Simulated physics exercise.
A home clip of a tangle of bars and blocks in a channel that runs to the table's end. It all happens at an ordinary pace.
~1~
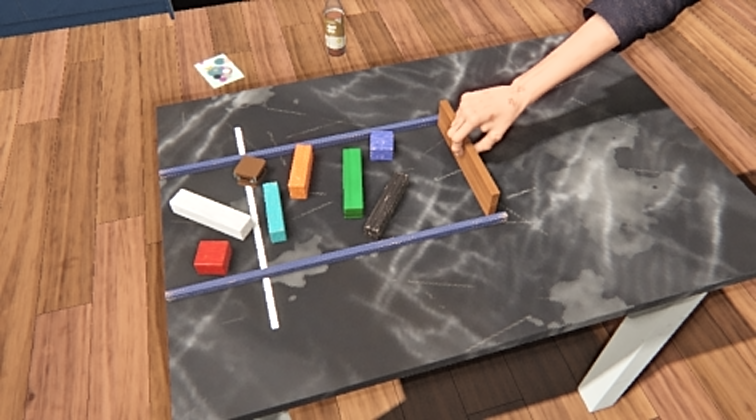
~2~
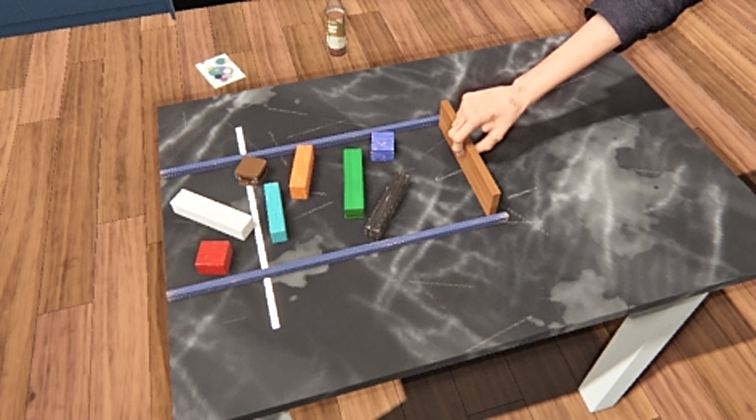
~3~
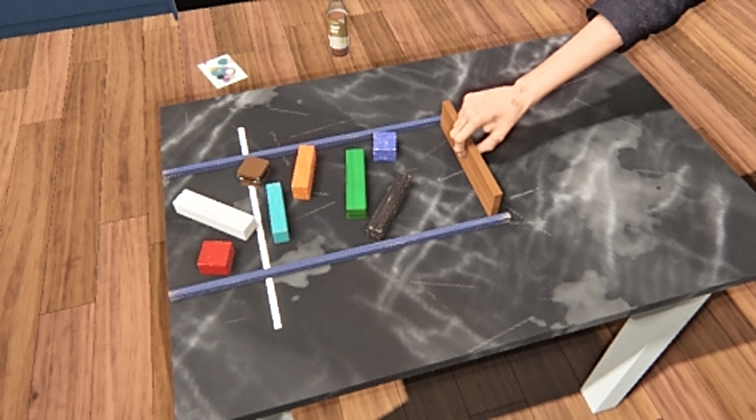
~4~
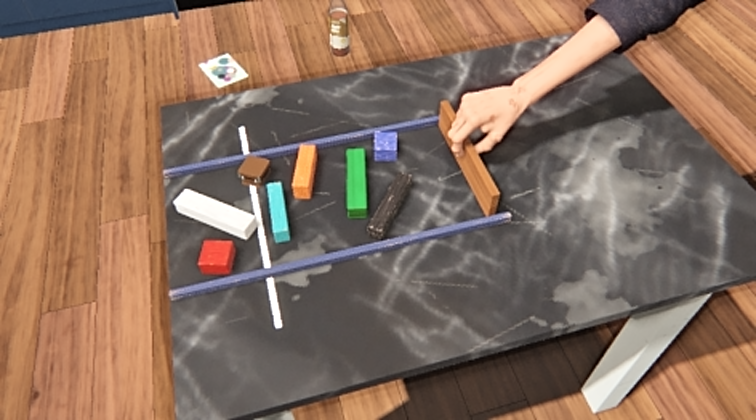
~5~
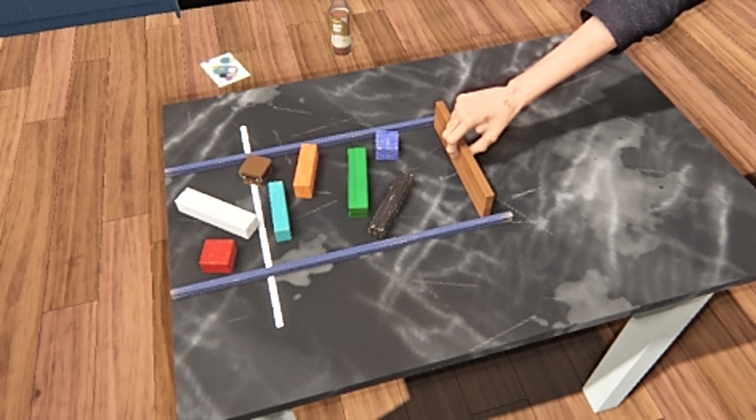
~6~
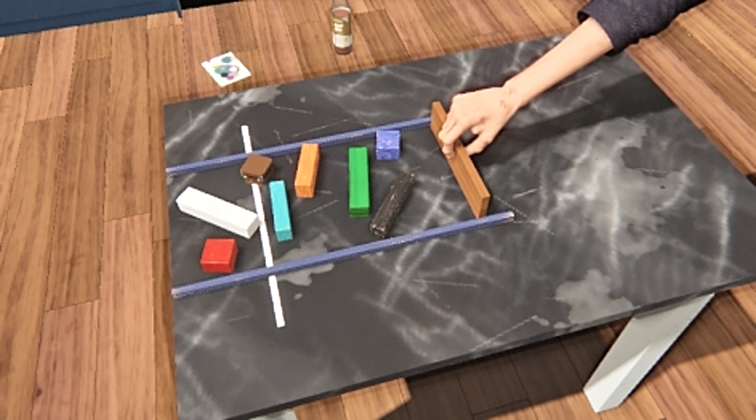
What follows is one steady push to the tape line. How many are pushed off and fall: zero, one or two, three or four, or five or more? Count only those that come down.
The number that fall off is zero.
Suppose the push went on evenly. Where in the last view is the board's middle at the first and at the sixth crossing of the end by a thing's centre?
Near (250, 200) and (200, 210).
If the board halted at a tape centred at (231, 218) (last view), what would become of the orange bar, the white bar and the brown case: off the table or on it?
The orange bar survives; the white bar drops off; the brown case is lost.
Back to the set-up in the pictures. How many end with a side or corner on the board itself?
It touches 2.
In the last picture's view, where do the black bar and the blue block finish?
The black bar stops around (256, 234); the blue block around (242, 176).
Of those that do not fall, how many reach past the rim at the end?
Overhanging: 1.
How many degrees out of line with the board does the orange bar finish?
Some 5 degrees.
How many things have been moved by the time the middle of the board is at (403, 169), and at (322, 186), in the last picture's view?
The counts are 2 and 6.
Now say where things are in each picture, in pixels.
The first picture shows red block (213, 258); white bar (212, 214); brown case (251, 172); board (466, 156); tape (254, 213).
The second picture shows white bar (213, 214); green stick (354, 182).
The third picture shows brown case (255, 172); orange bar (304, 172).
The fourth picture shows red block (217, 257); black bar (391, 205).
The fifth picture shows white bar (217, 213); blue block (387, 145).
The sixth picture shows red block (220, 256); white bar (218, 212); brown case (258, 170); board (458, 158); tape (260, 212).
Early on, none off yet; red block at rest near (220, 256); white bar at rest near (218, 212); brown case at rest near (258, 170).
A while later, none off yet; red block at rest near (220, 256); white bar at rest near (218, 212); brown case travelled about its own width near (239, 177).
Finally, the number that fall off is zero.
